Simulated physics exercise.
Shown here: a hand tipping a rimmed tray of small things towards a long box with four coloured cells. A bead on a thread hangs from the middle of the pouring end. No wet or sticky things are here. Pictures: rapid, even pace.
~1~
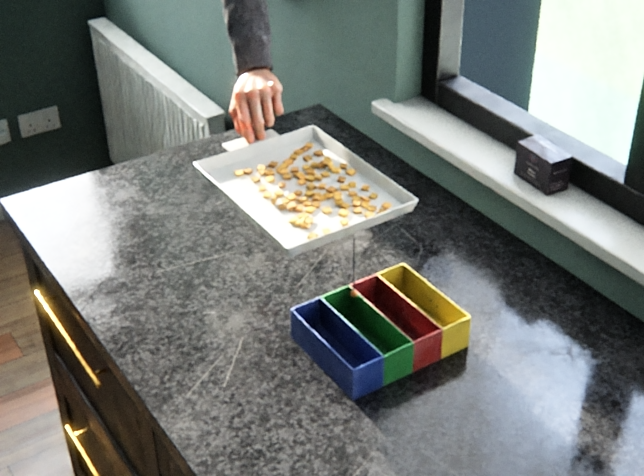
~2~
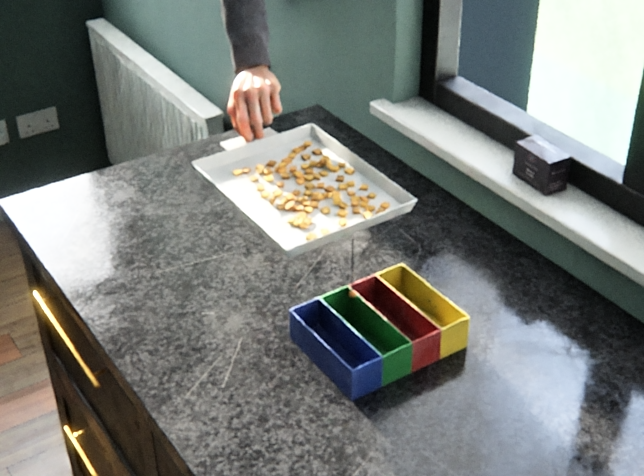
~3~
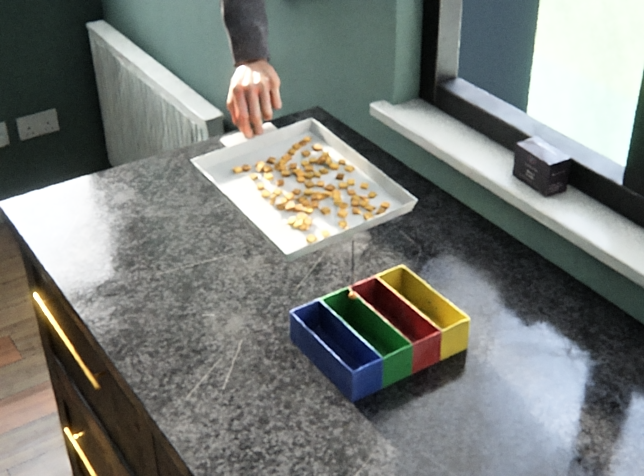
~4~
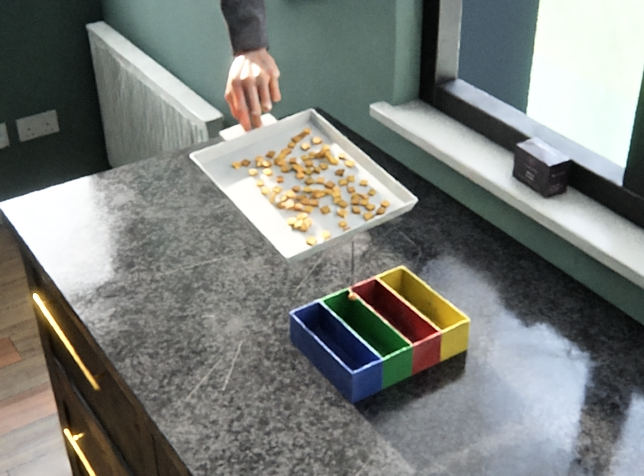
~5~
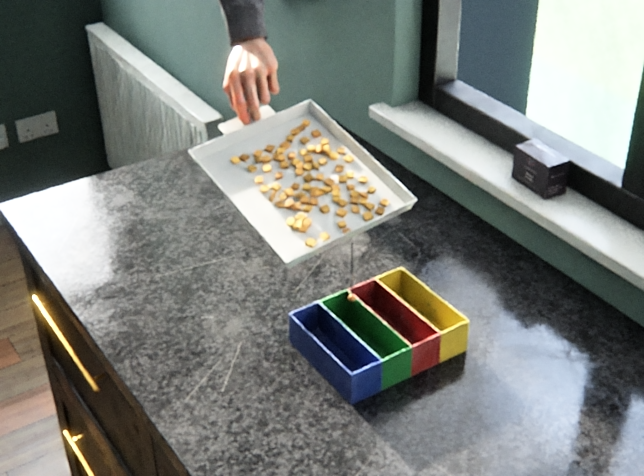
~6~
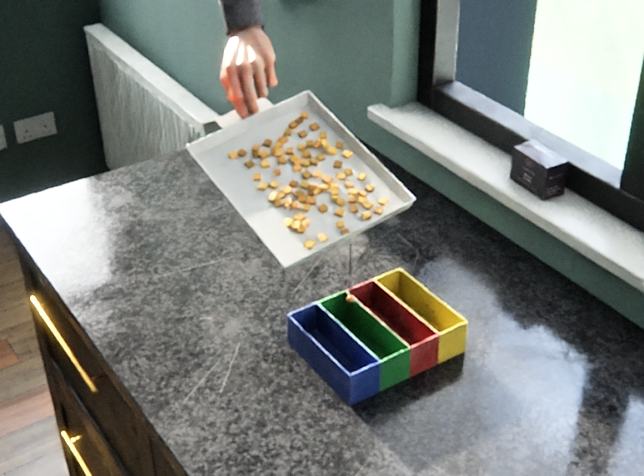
The footage shows a hand holding a white rimmed tray of small tan pieces above a dark countertop, near a box with blue, green, red and yellow cells, and steadily raising the handle end so the tray tilts toward the box.
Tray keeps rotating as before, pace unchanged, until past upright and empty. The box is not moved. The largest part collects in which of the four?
In the blue cell.
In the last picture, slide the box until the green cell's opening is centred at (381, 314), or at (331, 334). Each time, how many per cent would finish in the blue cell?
0 and 50 %.
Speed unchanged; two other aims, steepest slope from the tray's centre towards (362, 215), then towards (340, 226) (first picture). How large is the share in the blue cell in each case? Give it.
First case around 0 per cent, second case 30 per cent.
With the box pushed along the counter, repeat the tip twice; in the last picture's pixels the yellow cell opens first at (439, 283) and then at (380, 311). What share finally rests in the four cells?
Roughly 0 per cent the first time and 100 per cent the second.
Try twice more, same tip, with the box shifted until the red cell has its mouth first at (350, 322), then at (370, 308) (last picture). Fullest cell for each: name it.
Taking the two placings in order, you'd get green and then that blue cell.
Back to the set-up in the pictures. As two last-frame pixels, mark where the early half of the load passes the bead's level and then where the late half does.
It passes near (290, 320) first and then near (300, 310).
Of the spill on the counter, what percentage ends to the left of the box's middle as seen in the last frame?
Close to 100 per cent.
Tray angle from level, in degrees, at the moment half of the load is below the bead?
100°, roughly.
Shortly afterwards, tray tipped steeply; all but a few on the tray; a little falling or outside the box.
Next, tray tipped past a quarter turn; a little on the tray; near a quarter in the blue cell; near two thirds falling or outside the box.
Some moments later, tray tipped past a quarter turn; near a third in the blue cell; near two thirds falling or outside the box.
In the end, tray tipped past a quarter turn; near a third in the blue cell; none at all in the green cell; none at all in the red cell; none at all in the yellow cell; near two thirds outside the box.
